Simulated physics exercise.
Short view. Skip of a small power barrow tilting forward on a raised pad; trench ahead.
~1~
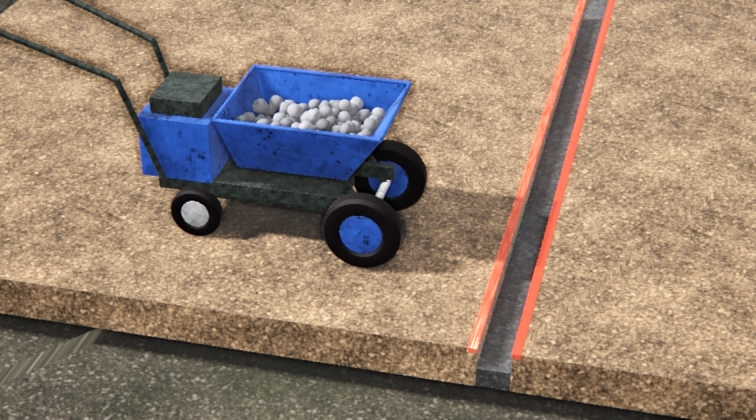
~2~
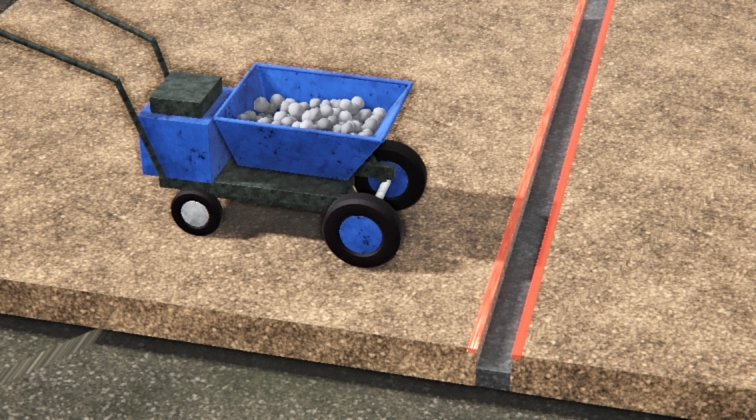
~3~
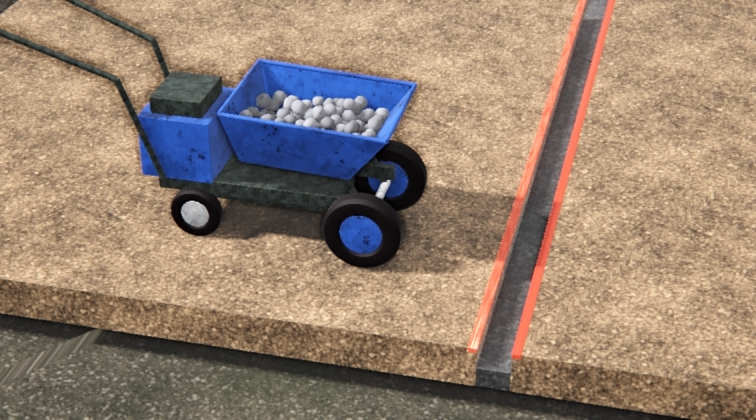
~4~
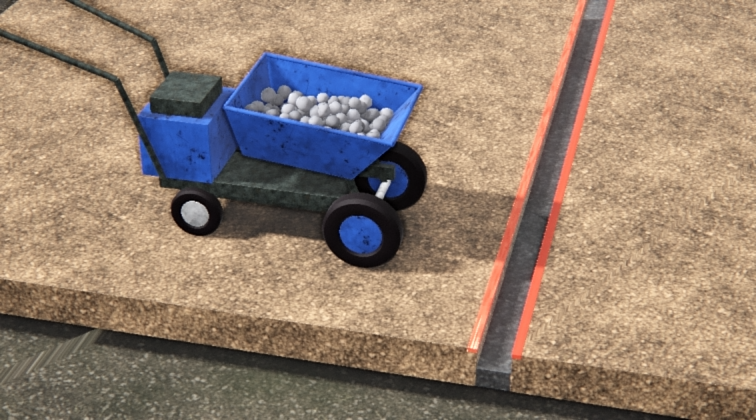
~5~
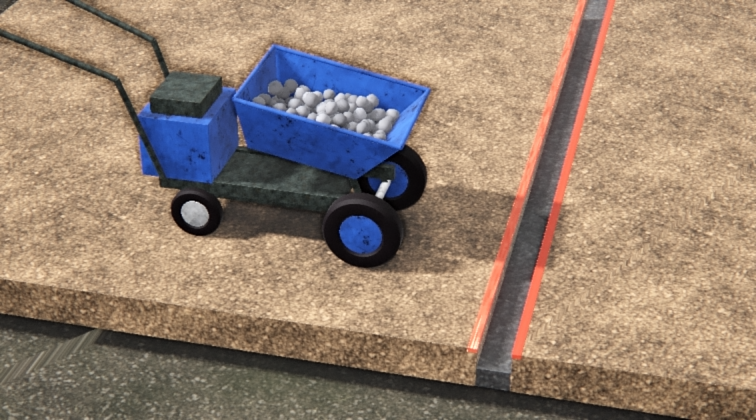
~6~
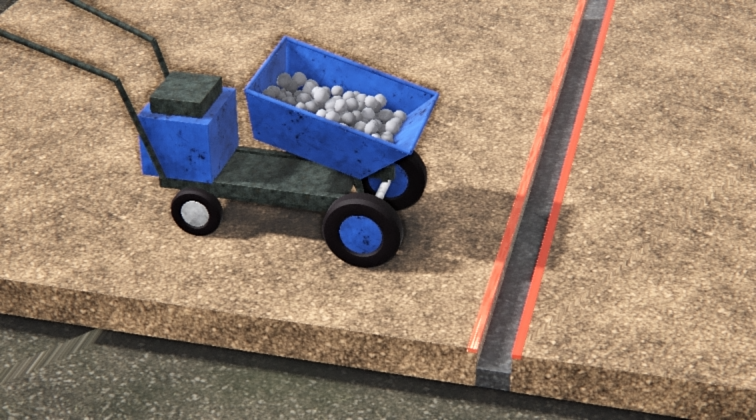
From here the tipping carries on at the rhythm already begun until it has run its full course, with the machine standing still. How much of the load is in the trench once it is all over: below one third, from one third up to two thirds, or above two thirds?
The trench ends up with a part from a third to two thirds.
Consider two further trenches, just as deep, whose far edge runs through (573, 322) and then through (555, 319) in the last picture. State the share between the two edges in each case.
Lab note: Case 1 near 90 percent, case 2 near 80 percent.
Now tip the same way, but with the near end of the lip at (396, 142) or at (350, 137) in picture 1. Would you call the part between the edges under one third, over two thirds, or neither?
Between a third and two thirds; then the middle third.
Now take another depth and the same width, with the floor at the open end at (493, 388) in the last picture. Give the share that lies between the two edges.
Estimate: Approx. 70 %.
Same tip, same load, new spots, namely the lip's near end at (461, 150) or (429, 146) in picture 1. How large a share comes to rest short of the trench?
Some 0 % then some 0 %.
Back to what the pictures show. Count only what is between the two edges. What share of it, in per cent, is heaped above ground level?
I'd put it near 40 in a hundred.
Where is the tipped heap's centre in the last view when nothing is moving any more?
I'd place the middle at about (521, 250).
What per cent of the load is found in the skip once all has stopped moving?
My estimate is about 0 per cent.
Just after the last frame, skip tipped steeply; every one in the skip.
A moment on, skip tipped steeply; almost all in the skip; just a few short of the trench; just a few in or heaped over the trench; just a few falling.
Further on, skip tipped right over; about a tenth in the skip; roughly a quarter short of the trench; roughly half in or heaped over the trench; about a tenth beyond it.
When it is over, skip tipped right over; roughly a quarter short of the trench; roughly two thirds in or heaped over the trench; roughly a quarter beyond it.
